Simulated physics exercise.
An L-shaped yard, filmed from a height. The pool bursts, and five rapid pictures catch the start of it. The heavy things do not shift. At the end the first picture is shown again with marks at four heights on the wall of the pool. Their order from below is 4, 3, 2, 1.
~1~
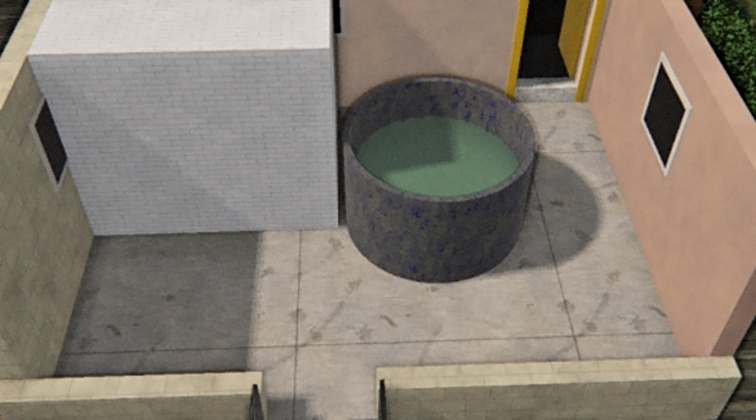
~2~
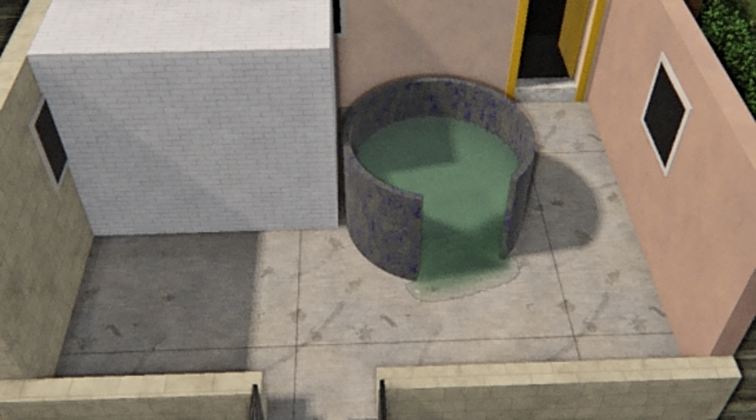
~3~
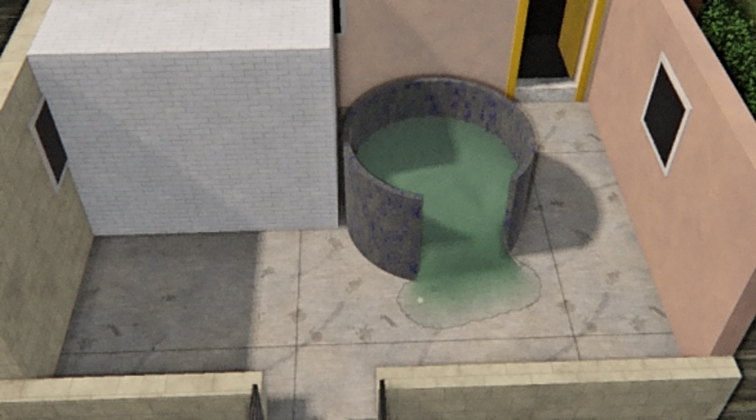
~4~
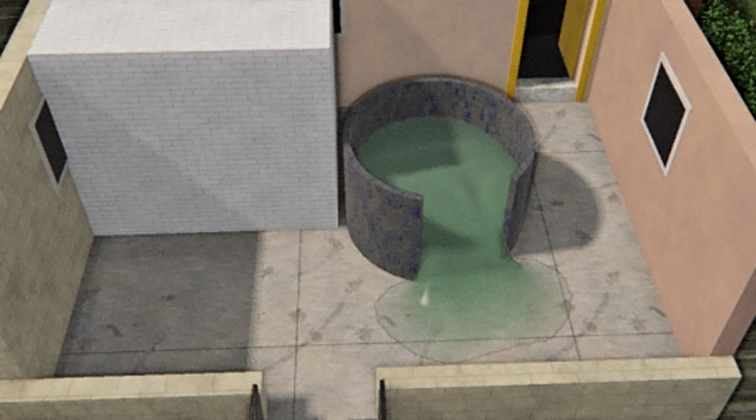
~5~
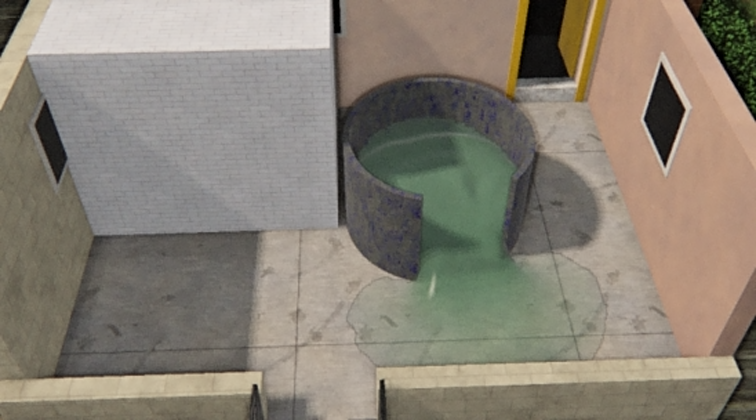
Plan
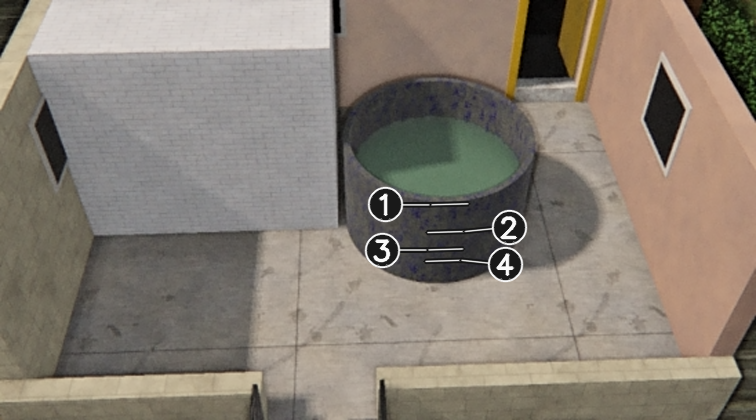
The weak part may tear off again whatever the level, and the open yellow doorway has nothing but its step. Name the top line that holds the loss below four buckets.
Take 2.
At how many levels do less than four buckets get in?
Three of the four.
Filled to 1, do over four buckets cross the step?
Yes, that goes wrong.
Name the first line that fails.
1 it is.
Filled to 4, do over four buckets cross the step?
No, not at all.
On the marked copy, 1 at (448, 204); 2 at (446, 232); 3 at (444, 249); 4 at (443, 260); from the bottom up 4, 3, 2, 1.
If 1 is chosen, about 8 bucketfuls get in.
If 2 is chosen, a splash gets over, under a bucket.
If 3 is chosen, nothing gets over.
If 4 is chosen, nothing gets over.
